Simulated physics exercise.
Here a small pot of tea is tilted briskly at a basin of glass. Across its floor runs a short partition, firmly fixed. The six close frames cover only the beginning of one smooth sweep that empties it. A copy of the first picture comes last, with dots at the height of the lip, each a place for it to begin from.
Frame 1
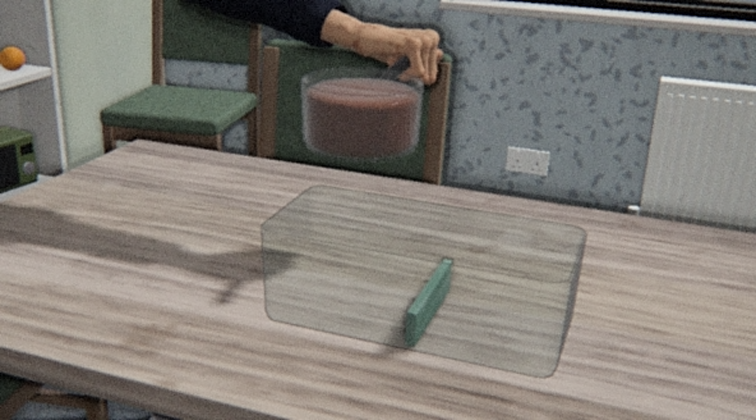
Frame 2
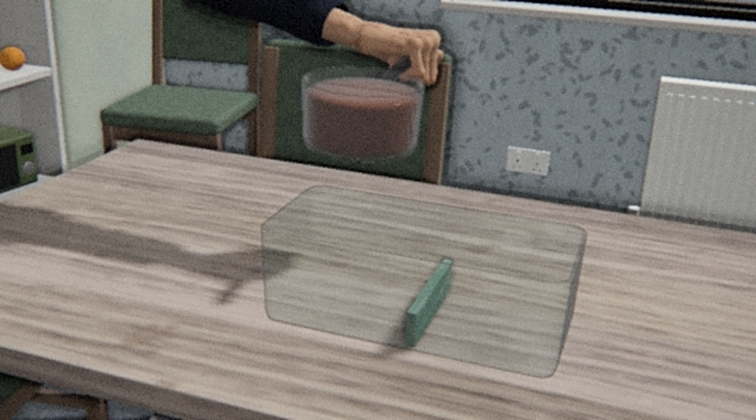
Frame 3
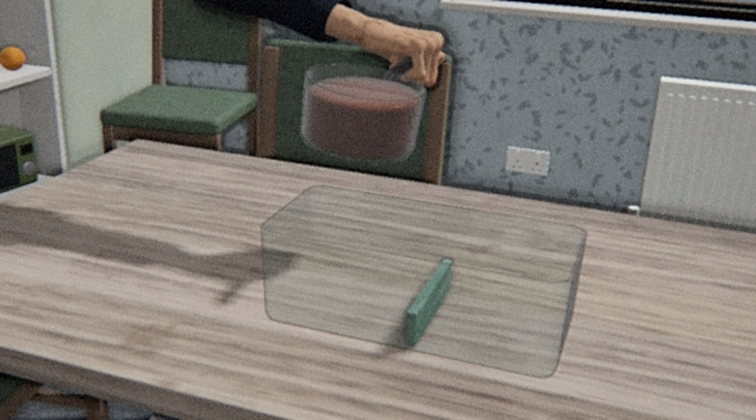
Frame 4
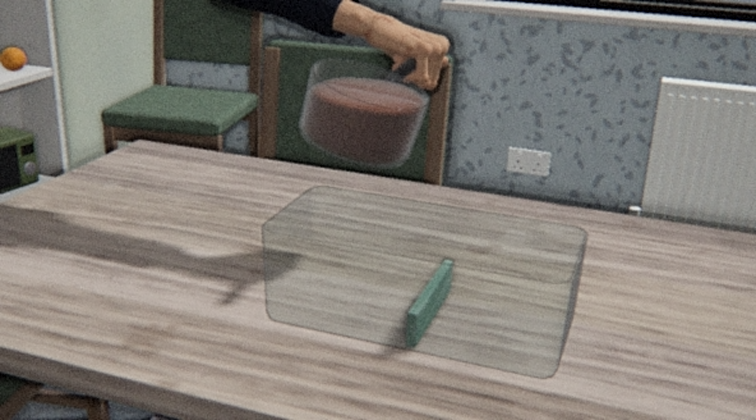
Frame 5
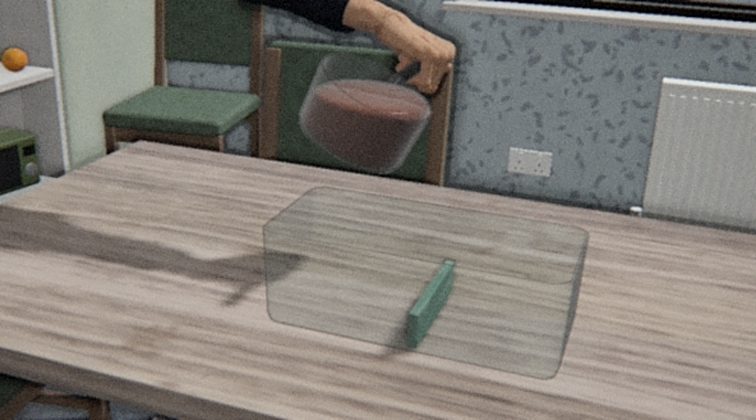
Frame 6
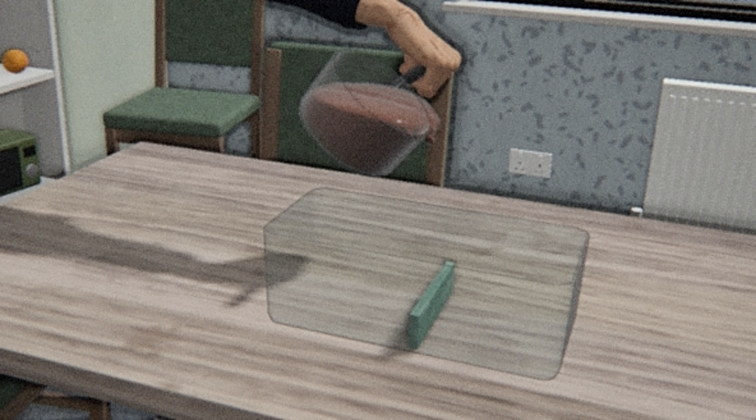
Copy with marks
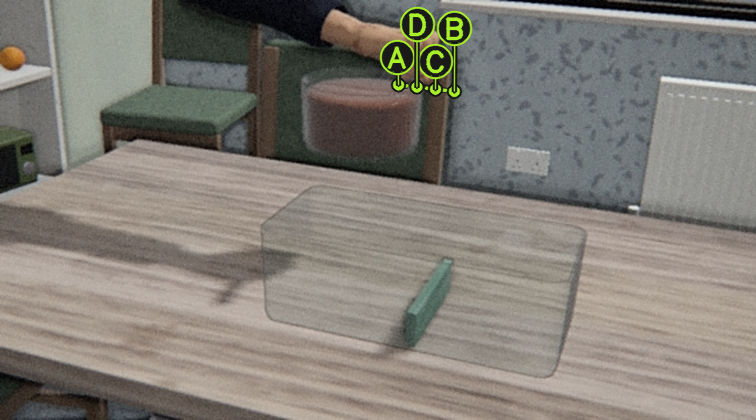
In a room with green chairs and a wooden table, a hand holds a clear round container of reddish-brown liquid, upright, above and behind a glass basin with a short green partition inside. The hand then tilts the container steadily to the right, and the liquid slides to its lip and just over.
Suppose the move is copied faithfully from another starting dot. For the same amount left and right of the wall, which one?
Choose A.
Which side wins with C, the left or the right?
The right side.
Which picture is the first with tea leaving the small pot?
Picture 5.
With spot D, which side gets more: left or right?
More ends on the right.
On the marked copy, A at (398, 84); B at (454, 91); C at (435, 89); D at (416, 87).
If A is chosen, about 46 % ends left of the wall and 52 % right of it.
If B is chosen, about 9 % ends left of the wall and 88 % right of it; 3 % is lost outside.
If C is chosen, about 10 % ends left of the wall and 89 % right of it.
If D is chosen, about 28 % ends left of the wall and 71 % right of it.
